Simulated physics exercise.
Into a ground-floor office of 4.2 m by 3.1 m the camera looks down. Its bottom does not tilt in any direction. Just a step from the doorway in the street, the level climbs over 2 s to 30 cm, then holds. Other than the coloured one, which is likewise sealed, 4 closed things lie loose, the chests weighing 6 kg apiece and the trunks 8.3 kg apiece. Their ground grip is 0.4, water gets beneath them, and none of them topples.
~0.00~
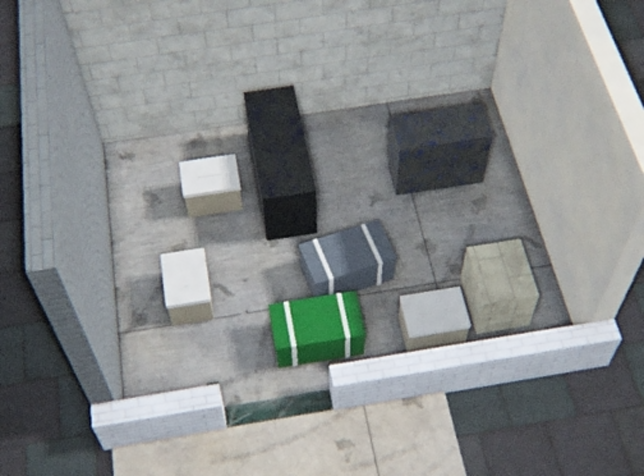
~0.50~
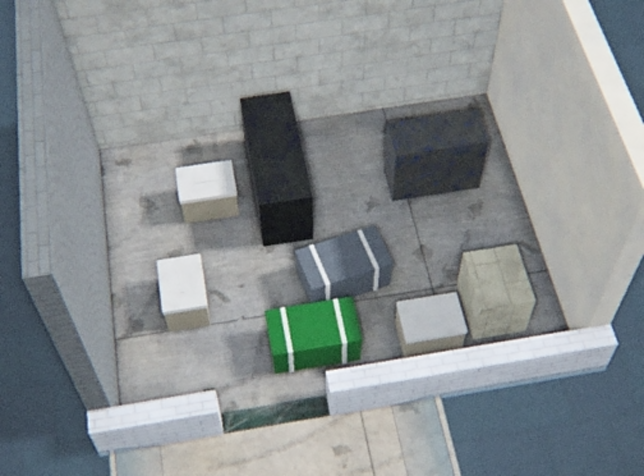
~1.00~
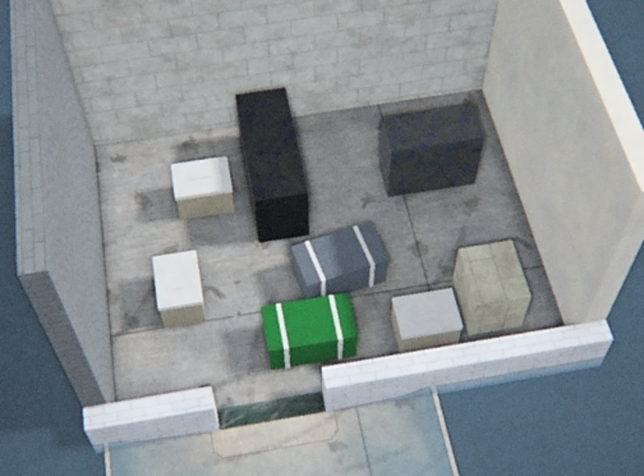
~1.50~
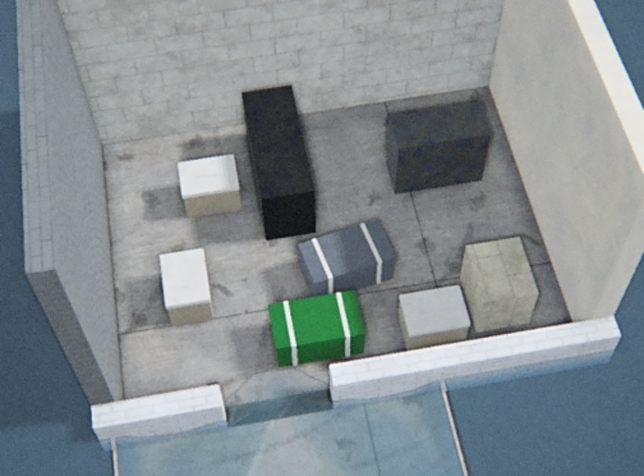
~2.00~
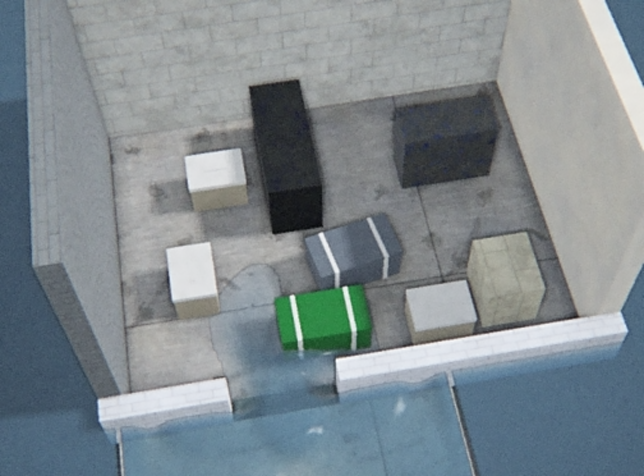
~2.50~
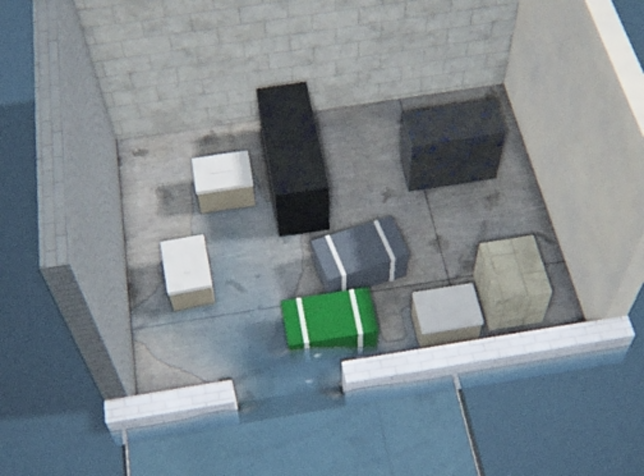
In a walled room seen from above, a green trunk with white bands sits among boxes and dark blocks as water covers the ground outside, then spreads through the doorway across the floor, while the objects barely move.
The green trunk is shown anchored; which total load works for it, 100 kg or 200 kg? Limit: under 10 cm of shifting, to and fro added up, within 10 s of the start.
It will need the bigger ballast.
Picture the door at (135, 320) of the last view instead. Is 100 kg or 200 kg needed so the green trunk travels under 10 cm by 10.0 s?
Then the smaller load will do.
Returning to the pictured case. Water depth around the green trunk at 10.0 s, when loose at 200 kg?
Around 14 cm.
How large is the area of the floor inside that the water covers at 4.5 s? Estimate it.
At that time the wet patch spans about 9.0 m2.
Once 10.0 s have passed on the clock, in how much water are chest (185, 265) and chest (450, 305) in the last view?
Roughly 20 and 12 cm.
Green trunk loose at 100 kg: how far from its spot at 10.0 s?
Roughly 50 cm.
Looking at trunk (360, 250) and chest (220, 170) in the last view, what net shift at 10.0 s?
Shifts: 50 cm / 80 cm.
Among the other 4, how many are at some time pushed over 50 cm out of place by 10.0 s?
The number is 4.
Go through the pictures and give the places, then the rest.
The first picture shows the green trunk at (317, 320) rests on the ground; water covers 0.0 m2; 0 of 5 have shifted.
The second picture shows the green trunk at (313, 325) rests on the ground; 0.0 m2 under water; 0 of 5 have shifted.
The third picture shows the green trunk at (309, 322) rests on the ground; water covers 0.0 m2; 0 of 5 have shifted.
The fourth picture shows the green trunk at (316, 319) rests on the ground; 0.2 m2 under water; 0 of 5 have shifted.
The fifth picture shows the green trunk at (323, 313) rests on the ground; 0.9 m2 under water; 0 of 5 have shifted.
The sixth picture shows the green trunk at (329, 316) rests on the ground; water covers 2.7 m2; 1 of 5 have shifted.
After 3.5 s the green trunk would be 23 cm from its start with 100 kg and 0 cm from its start with 200 kg; 8 cm of water round it then.
After 4.5 s the green trunk would be 23 cm from its start with 100 kg and 0 cm from its start with 200 kg; 8 cm of water round it then.
After 7.0 s the green trunk would be 23 cm from its start with 100 kg and 0 cm from its start with 200 kg; 9 cm of water round it then.
After 10.0 s the green trunk would be 52 cm from its start with 100 kg and 0 cm from its start with 200 kg; 14 cm of water round it then.
